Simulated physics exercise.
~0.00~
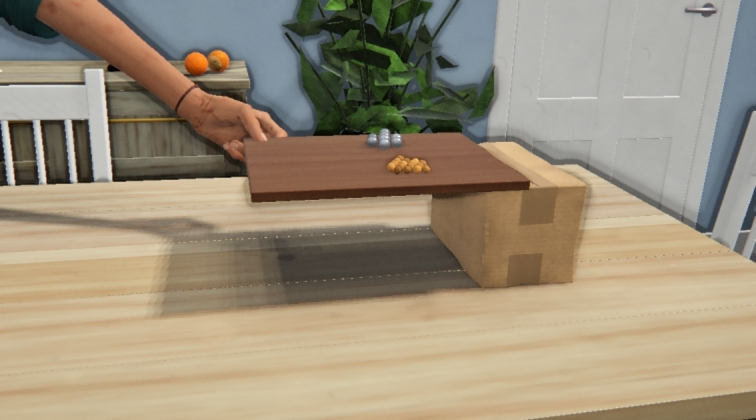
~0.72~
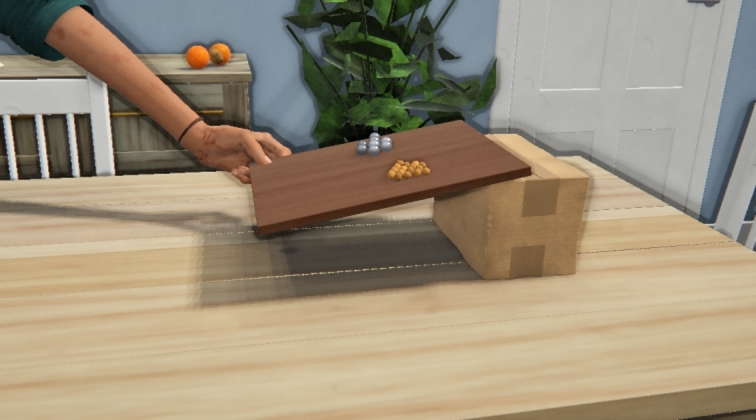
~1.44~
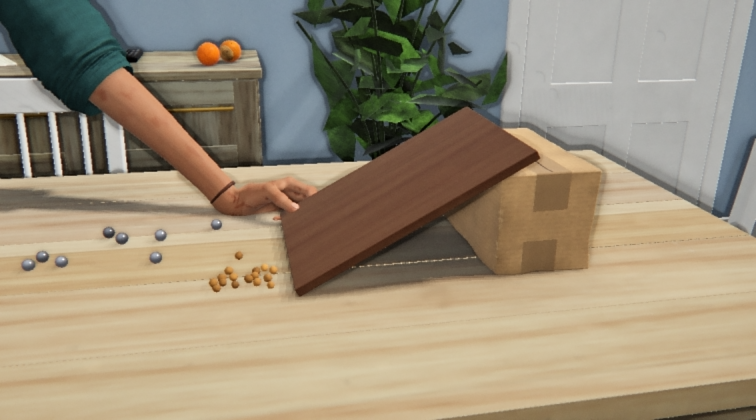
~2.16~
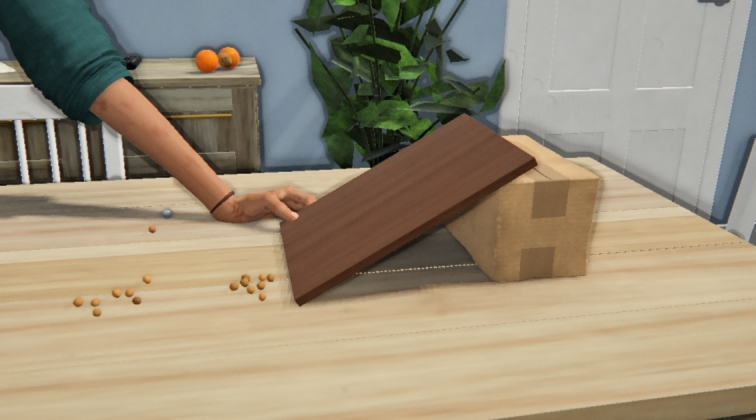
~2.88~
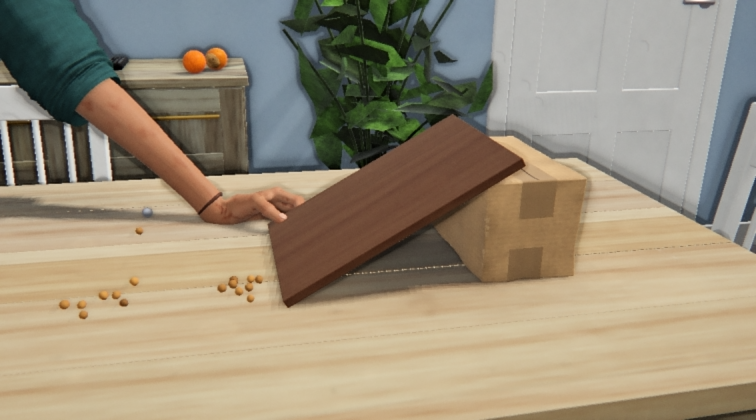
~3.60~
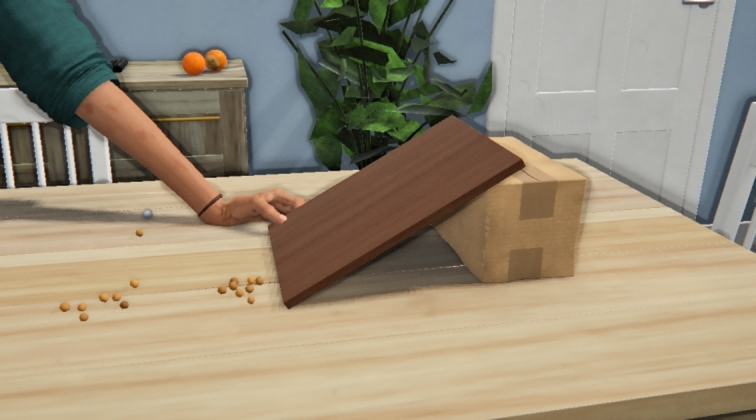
On a wooden table, a hand tilts a board, spilling silver balls farther than orange bits.
